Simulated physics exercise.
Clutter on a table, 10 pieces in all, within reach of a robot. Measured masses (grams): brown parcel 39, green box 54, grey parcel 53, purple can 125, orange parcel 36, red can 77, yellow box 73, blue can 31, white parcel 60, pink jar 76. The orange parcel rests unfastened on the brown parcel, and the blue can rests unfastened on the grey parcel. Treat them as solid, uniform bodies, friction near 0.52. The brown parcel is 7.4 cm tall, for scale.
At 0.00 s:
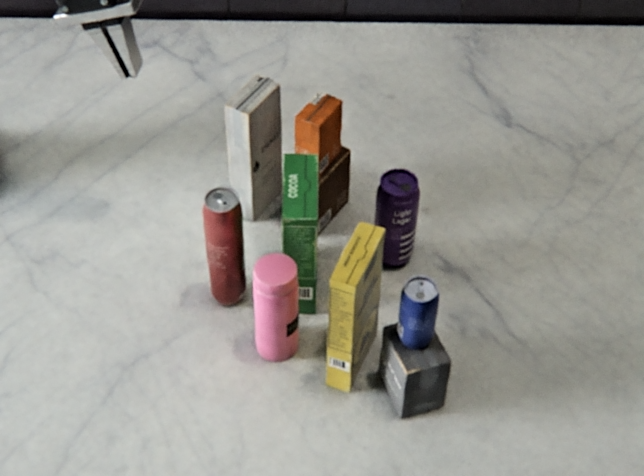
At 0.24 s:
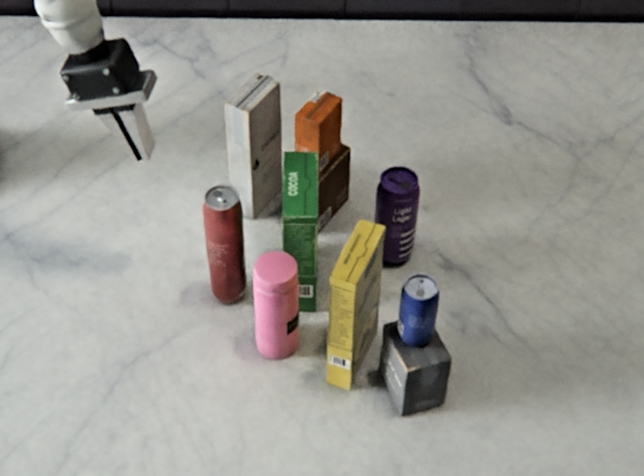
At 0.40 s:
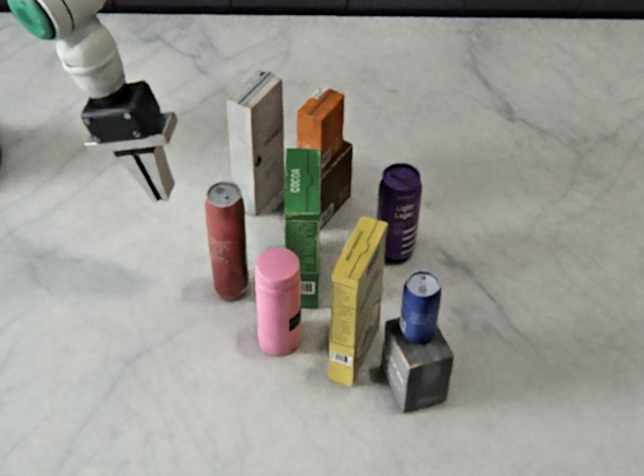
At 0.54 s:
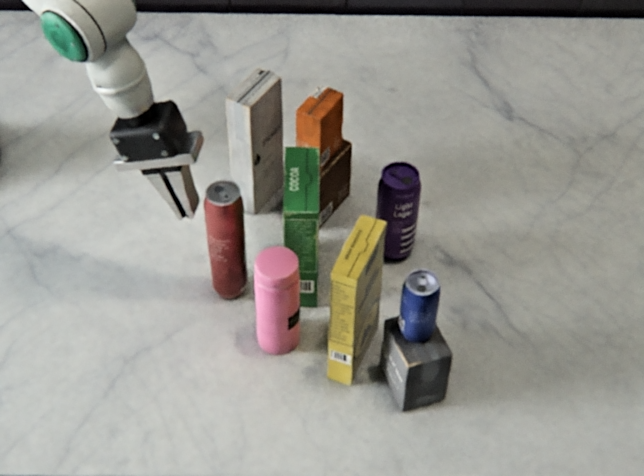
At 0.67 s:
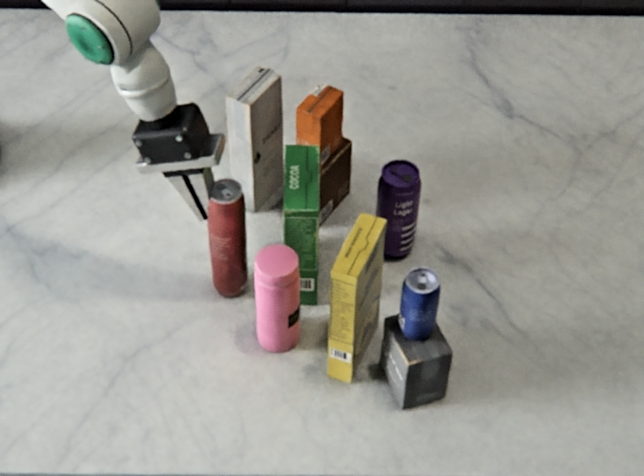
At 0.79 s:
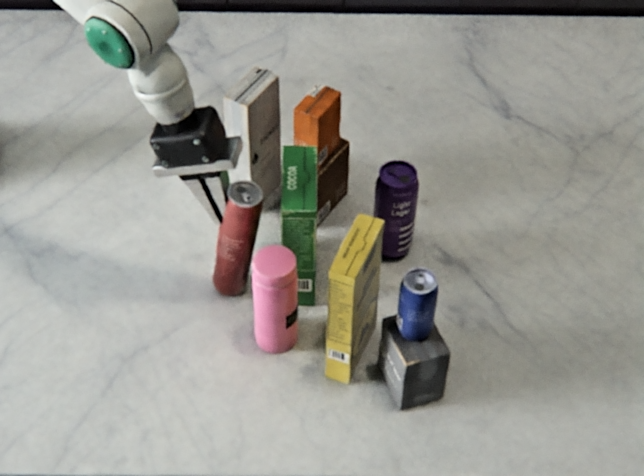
On a marbled tabletop, a robot arm reaching in from the upper left towards clustered boxes and cans, tilting the red can rightward.
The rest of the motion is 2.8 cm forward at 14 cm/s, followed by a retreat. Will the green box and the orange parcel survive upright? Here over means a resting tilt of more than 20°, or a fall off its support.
Green box: Fallen; orange parcel: On its feet.
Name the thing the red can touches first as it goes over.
Green box.
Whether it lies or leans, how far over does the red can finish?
About 60°.
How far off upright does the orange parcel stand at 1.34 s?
At that moment it is near 0° away from upright.
After 1.04 s, green box and red can touch at 0.87 s; leaning red can 28°, green box 14°.
After 1.34 s, purple can and green box touch at 1.13 s; yellow box and red can touch at 1.25 s; leaning red can 56°, green box 44°.
After 1.79 s, leaning red can 56°, green box 44°.
At rest, past 20° or fallen, red can and green box. Standing, white parcel, brown parcel, pink jar, yellow box, purple can, grey parcel, orange parcel and blue can.
